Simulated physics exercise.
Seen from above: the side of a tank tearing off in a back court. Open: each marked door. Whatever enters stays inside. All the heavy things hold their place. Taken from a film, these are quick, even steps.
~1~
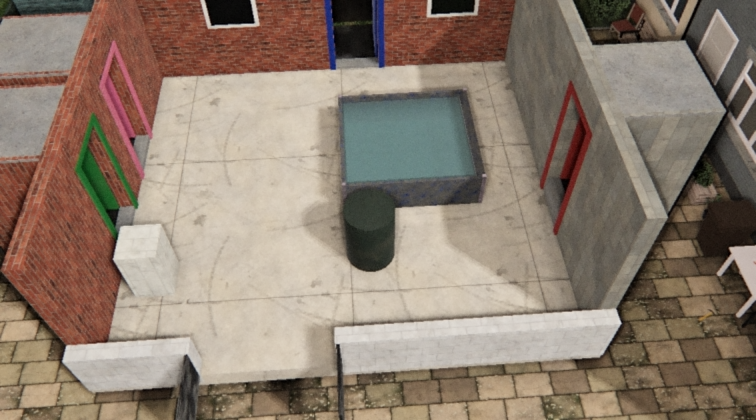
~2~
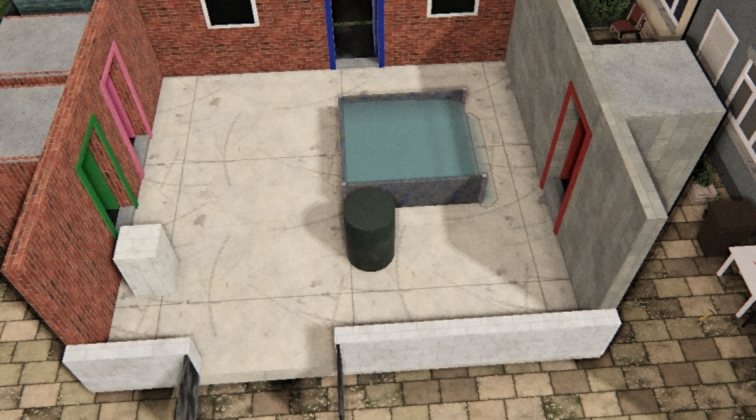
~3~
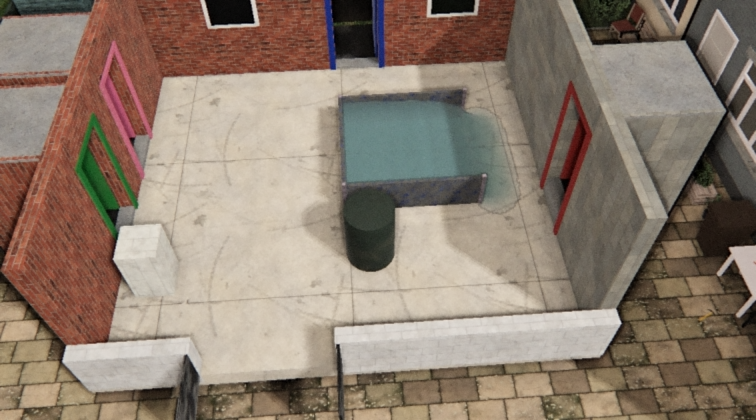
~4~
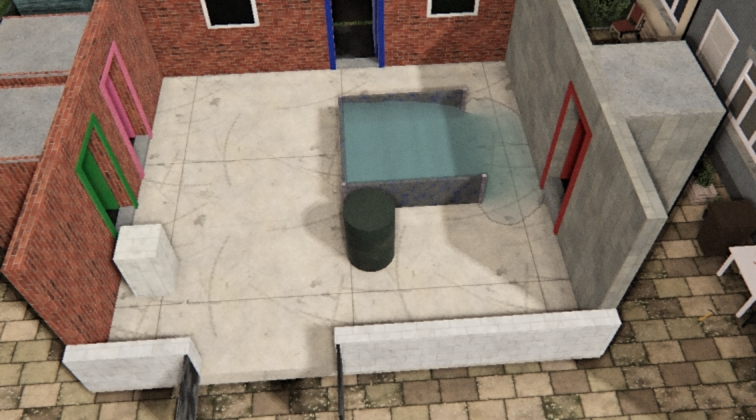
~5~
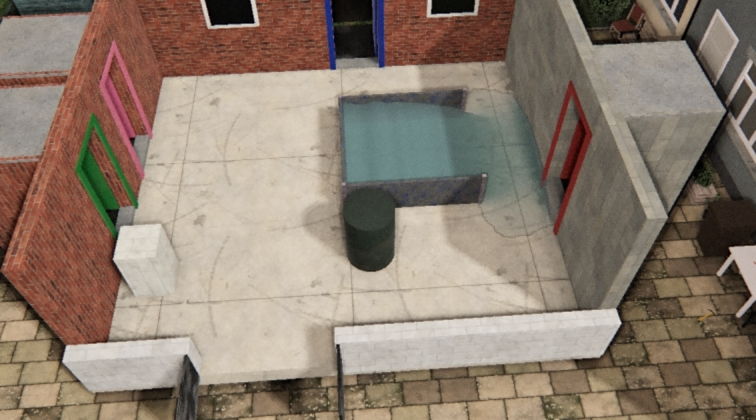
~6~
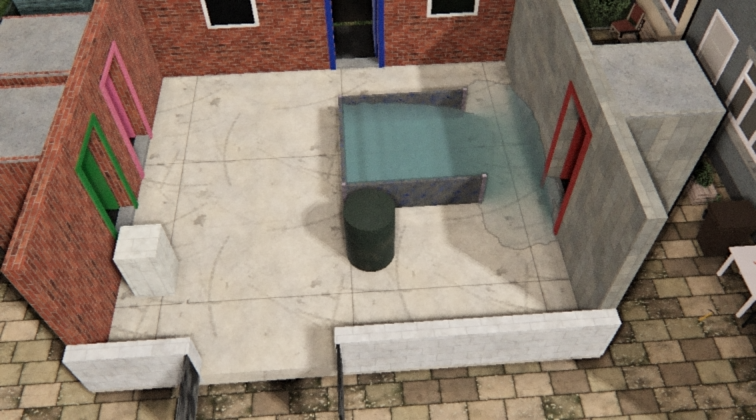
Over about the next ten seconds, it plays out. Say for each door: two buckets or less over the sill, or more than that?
Blue door - two or less, green door - two or less, red door - two or less, pink door - two or less.
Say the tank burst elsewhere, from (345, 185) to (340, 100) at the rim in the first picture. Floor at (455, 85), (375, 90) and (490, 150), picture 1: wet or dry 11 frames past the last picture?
Unwetted, unwetted, unwetted.
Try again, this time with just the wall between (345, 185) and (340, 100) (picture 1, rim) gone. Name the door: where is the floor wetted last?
My answer is the red one.
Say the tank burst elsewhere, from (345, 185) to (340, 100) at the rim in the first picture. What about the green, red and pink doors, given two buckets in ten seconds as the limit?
Green exceeds the limit, red stays within the limit, pink exceeds the limit.
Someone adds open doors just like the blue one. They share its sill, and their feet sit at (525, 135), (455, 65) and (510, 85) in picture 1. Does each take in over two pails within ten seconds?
Each in turn, the new doors: Breaks the limit, breaks the limit, breaks the limit.
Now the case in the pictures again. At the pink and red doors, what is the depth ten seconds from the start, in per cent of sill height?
Estimate, in order: 60 and 20 percent.
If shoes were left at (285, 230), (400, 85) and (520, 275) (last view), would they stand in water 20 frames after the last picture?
Result, in the order given: Not wetted / wetted / wetted.
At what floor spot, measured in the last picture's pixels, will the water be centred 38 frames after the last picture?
I'd place it roughly at (372, 180).
A moment on, water covers 10 % of the floor; the blue door not reached, the green door not reached, the red door under two buckets in, the pink door not reached.
Next, water covers 20 % of the floor; the blue door not reached, the green door not reached, the red door under two buckets in, the pink door not reached.
Then, water covers 45 % of the floor; the blue door wet at the sill, nothing in, the green door not reached, the red door under two buckets in, the pink door not reached.
Later, water covers 85 % of the floor; the blue door wet at the sill, nothing in, the green door wet at the sill, nothing in, the red door under two buckets in, the pink door wet at the sill, nothing in.
In the end, water covers 95 % of the floor; the blue door wet at the sill, nothing in, the green door under two buckets in, the red door under two buckets in, the pink door wet at the sill, nothing in.
